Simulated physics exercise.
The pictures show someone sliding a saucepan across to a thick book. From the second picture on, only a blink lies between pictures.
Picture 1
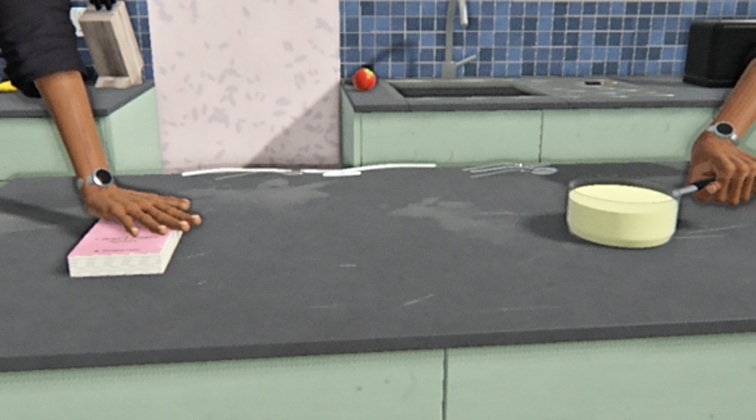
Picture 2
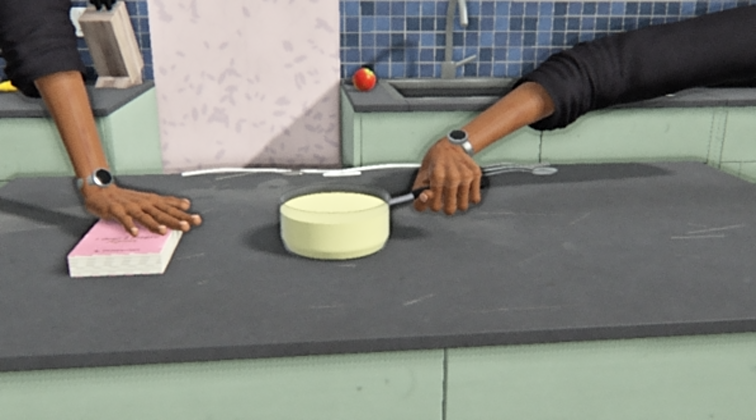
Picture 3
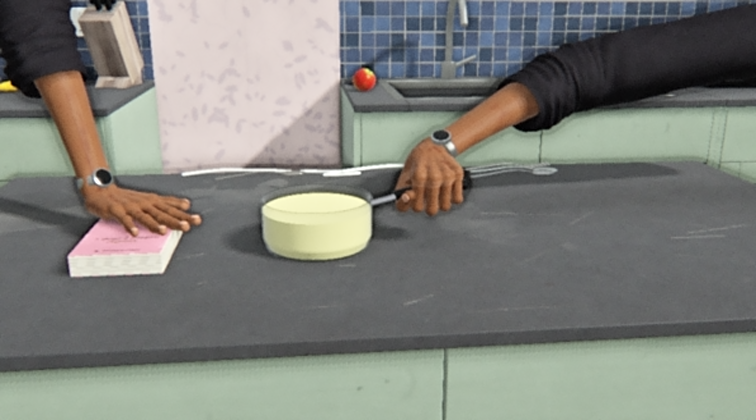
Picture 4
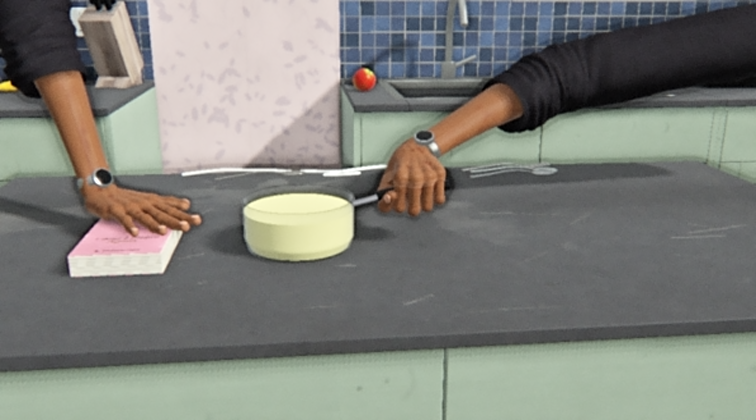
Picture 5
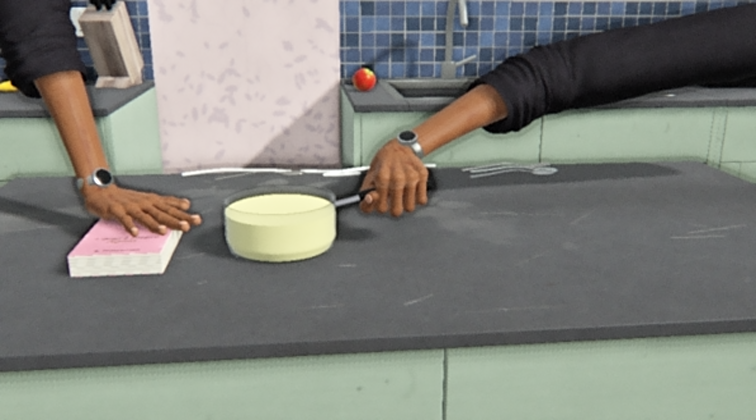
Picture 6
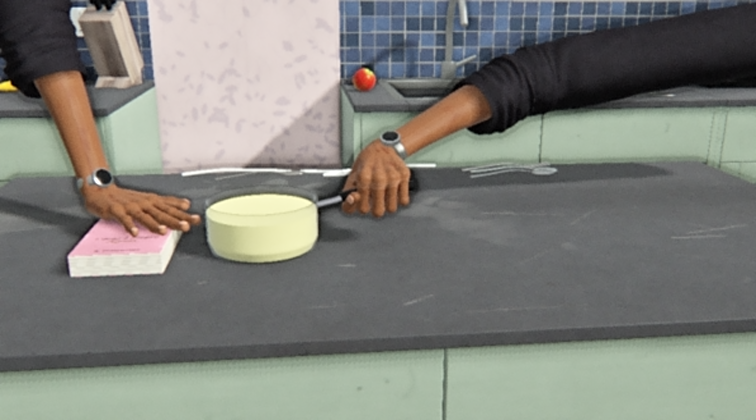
At the start, a saucepan about three quarters full of pale yellow contents rests on the right of a dark counter, one hand on its handle and another flat on a thick pink book at left. The hand slides the pan left across the counter, then moves it steadily closer to the book.
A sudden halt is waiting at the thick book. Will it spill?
It slops over.
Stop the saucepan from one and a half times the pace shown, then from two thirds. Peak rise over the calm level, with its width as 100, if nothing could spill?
About 30 and 15 per cent.
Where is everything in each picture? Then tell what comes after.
The first frame shows at rest; saucepan (621, 210) about three quarters full; thick book (132, 241).
The second frame shows under way; saucepan about three quarters full, surface at (335, 208).
In the third frame, 20 px further; saucepan (317, 220) about three quarters full.
In the fourth frame, 20 px further; saucepan about three quarters full, surface at (299, 209).
In the fifth frame, 20 px further; saucepan (281, 221) about three quarters full.
In the sixth frame, 20 px further; saucepan about three quarters full, surface at (262, 210); thick book (132, 241).
Next, the saucepan meets the thick book.
After that, the lemonade surges up the wall; it has slopped over.
Finally, the saucepan stands at the thick book; it has slopped over.
